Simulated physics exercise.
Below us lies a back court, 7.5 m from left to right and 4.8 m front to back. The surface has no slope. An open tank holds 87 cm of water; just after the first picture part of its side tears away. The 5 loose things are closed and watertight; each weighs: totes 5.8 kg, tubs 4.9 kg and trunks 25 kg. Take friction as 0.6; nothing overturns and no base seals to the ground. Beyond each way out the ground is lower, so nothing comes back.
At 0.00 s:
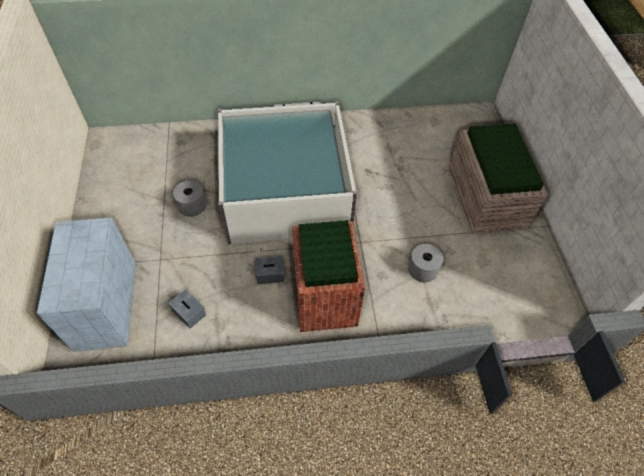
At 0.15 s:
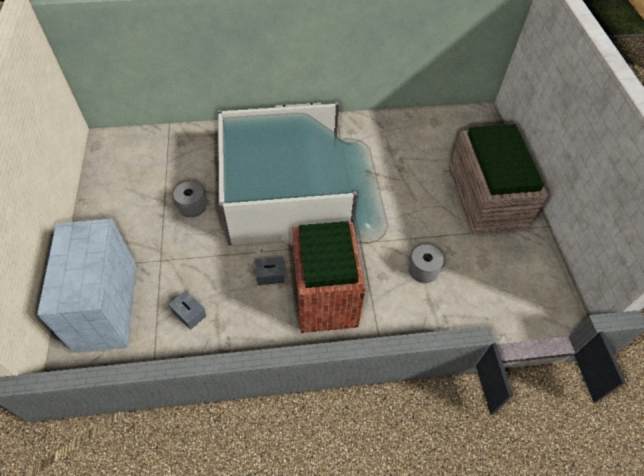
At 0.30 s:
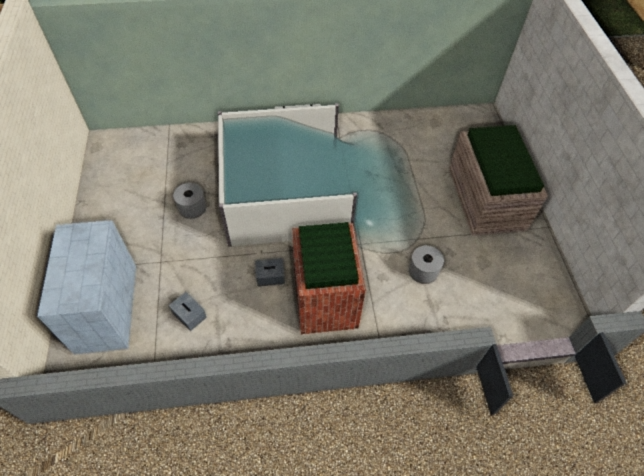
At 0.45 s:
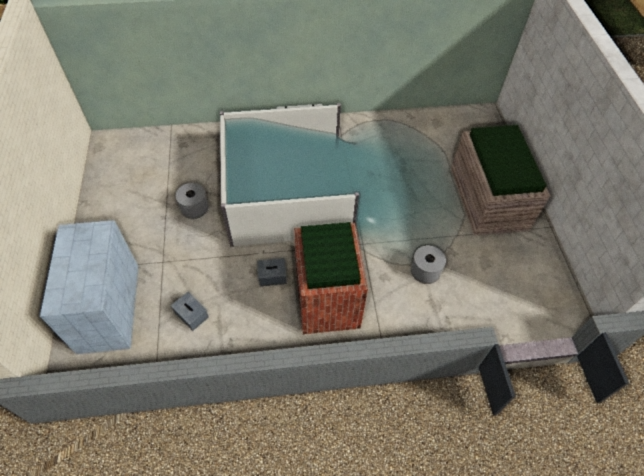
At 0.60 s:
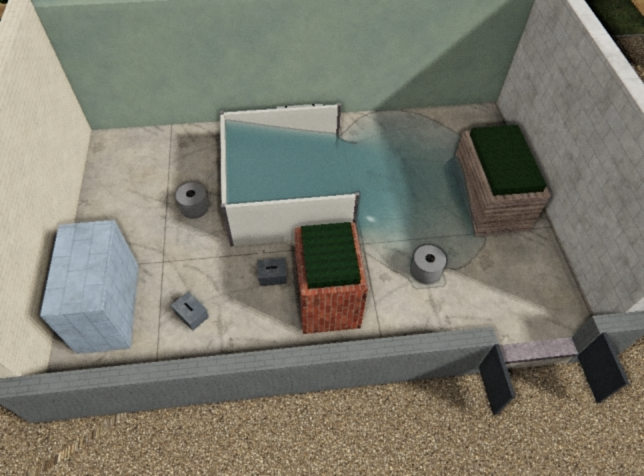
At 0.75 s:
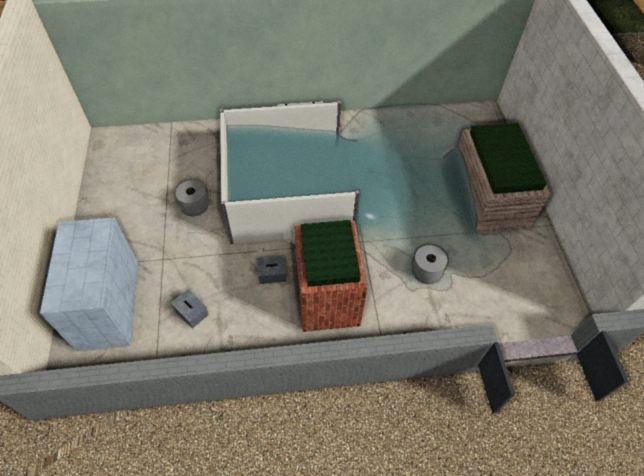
Water pours out through the open right side of a square white-walled tank in a walled court, spreading rightward across the flat floor around a brick planter and a grey cylinder, while the scattered blocks barely move, if at all.
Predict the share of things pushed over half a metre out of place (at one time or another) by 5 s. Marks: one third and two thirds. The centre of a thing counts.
Share: From one to two thirds.
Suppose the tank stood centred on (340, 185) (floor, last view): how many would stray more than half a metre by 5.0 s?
Then 2.
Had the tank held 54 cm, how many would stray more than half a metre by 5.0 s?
In that case 1 of them.
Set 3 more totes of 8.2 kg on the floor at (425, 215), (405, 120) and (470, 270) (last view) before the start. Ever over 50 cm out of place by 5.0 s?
In turn: More, past it, more.
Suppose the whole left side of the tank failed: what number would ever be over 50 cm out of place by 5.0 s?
Then 4.
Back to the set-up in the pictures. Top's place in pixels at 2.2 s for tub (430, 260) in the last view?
Around (471, 317).
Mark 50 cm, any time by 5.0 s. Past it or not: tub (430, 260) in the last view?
It is past it.
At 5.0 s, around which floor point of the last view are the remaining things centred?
Around (219, 227).
After 1.1 s 0 of 5 are over 50 cm from their spots; 0 afloat.
After 2.2 s 1 of 5 are over 50 cm from their spots; 1 afloat.
After 3.5 s 1 of 5 are over 50 cm from their spots; 1 afloat.
After 5.0 s 2 of 5 are over 50 cm from their spots, and 2 have been at some point; 0 afloat.
